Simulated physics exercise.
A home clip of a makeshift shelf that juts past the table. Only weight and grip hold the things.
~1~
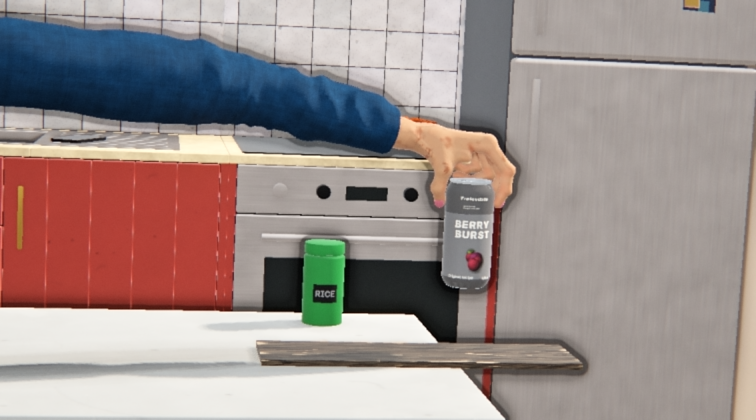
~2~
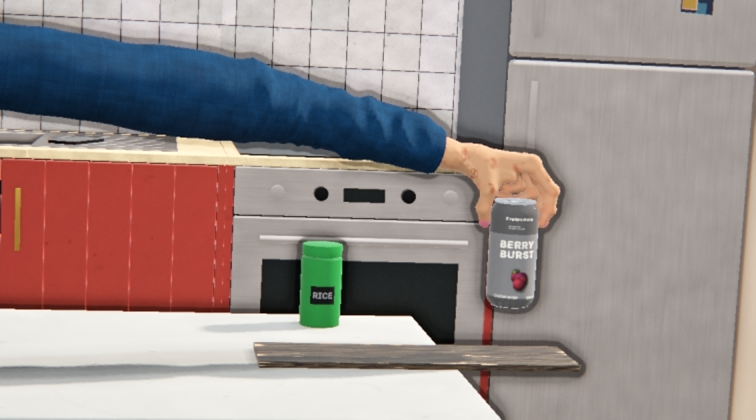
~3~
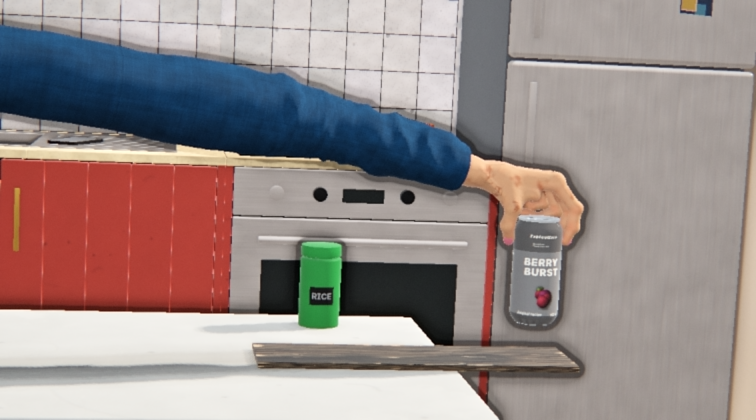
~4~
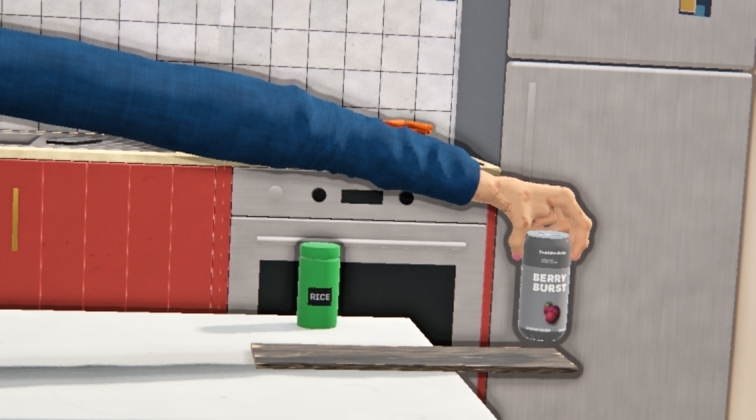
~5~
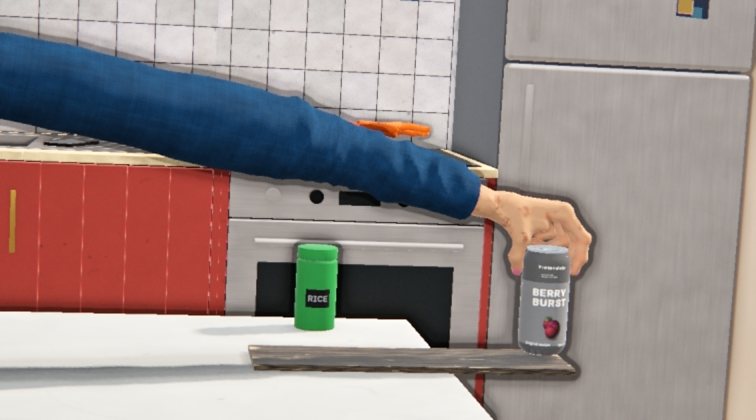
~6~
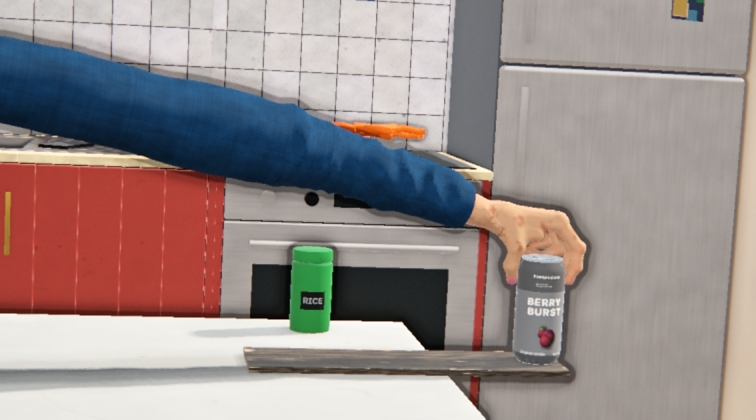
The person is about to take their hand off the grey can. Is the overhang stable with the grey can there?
In the end the plank tips off the edge.
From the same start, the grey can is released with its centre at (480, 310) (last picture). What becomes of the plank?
Then it comes down.
Then, 0.50 s after the last picture, black plank and grey can now down on the floor or falling.
Then, 0.70 s after the last picture, things are still on the move.
By the end, down on the floor or falling, black plank and grey can; green jar in place. The plank goes over.
